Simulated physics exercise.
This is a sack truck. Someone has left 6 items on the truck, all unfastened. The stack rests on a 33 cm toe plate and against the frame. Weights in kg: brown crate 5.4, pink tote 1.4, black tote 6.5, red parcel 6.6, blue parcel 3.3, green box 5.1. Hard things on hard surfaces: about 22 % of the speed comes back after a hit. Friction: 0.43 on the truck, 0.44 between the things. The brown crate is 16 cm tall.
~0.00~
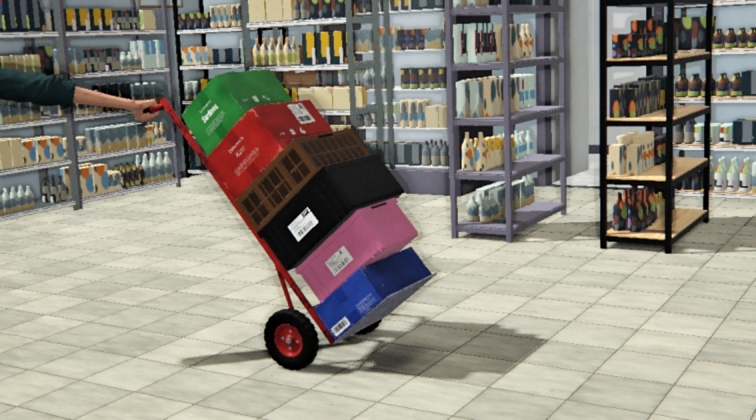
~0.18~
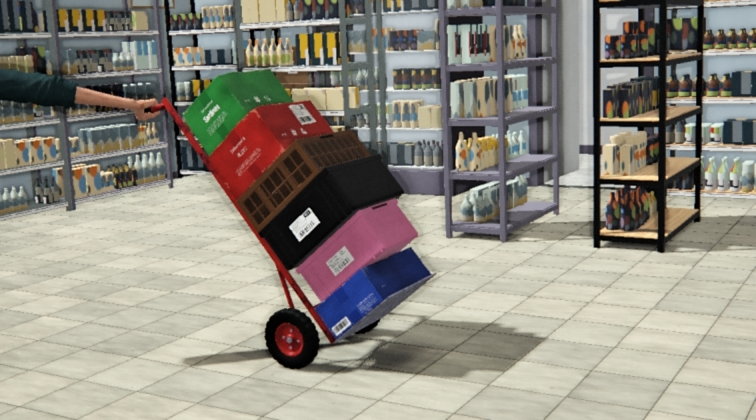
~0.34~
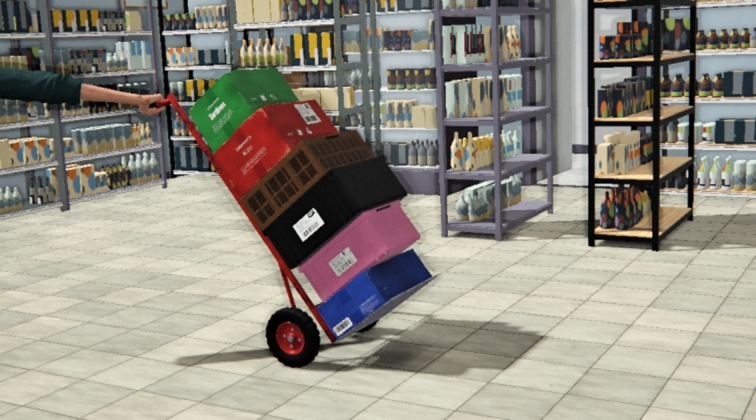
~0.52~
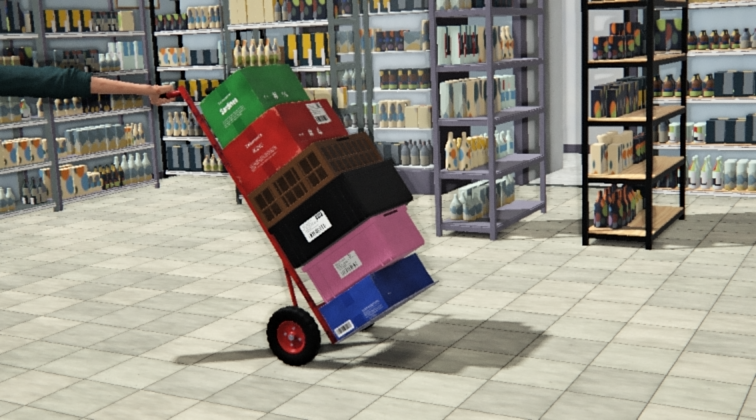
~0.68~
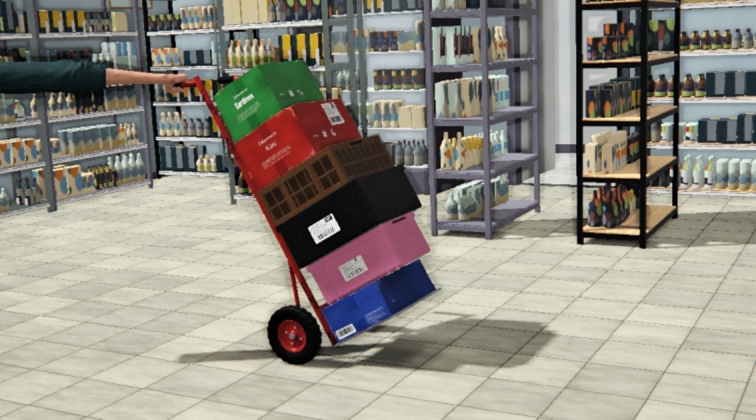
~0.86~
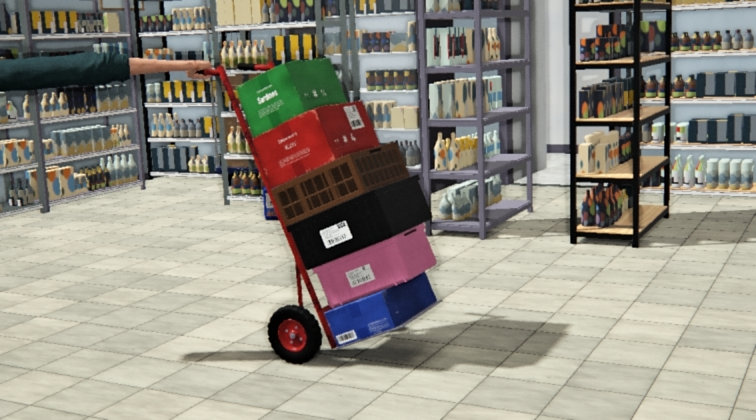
In a bottle-lined shop aisle, an outstretched arm steadily raising a tilted red sack truck stacked with colourful boxes towards upright.
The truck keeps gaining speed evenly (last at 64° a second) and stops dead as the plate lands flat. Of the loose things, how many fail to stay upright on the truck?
Lost: Three or more.
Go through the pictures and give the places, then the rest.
In the first picture, 40° short of upright; brown crate (305, 180); pink tote (358, 252).
In the second picture, 39° short of upright; blue parcel (375, 292); green box (241, 112).
In the third picture, 38° short of upright; black tote (337, 212); red parcel (279, 147).
In the fourth picture, 34° short of upright; blue parcel (378, 295); green box (256, 105).
In the fifth picture, 29° short of upright; black tote (351, 216); red parcel (300, 144).
In the sixth picture, 22° short of upright; brown crate (342, 183); pink tote (376, 266).
After 2.06 s, truck upright; brown crate 27° off its base near (463, 218); pink tote 28° off its base near (425, 295); green box 27° off its base.
After 2.46 s, truck upright; brown crate, black tote, red parcel and green box now dropped from the stack; pink tote 70° off its base near (462, 307); blue parcel 73° off its base.
In the end (4.6 s), dropped from the stack, brown crate, black tote, red parcel and green box; toppled on the truck, pink tote and blue parcel. At the end, from the last picture's camera, brown crate near (605, 324), pink tote near (476, 313).
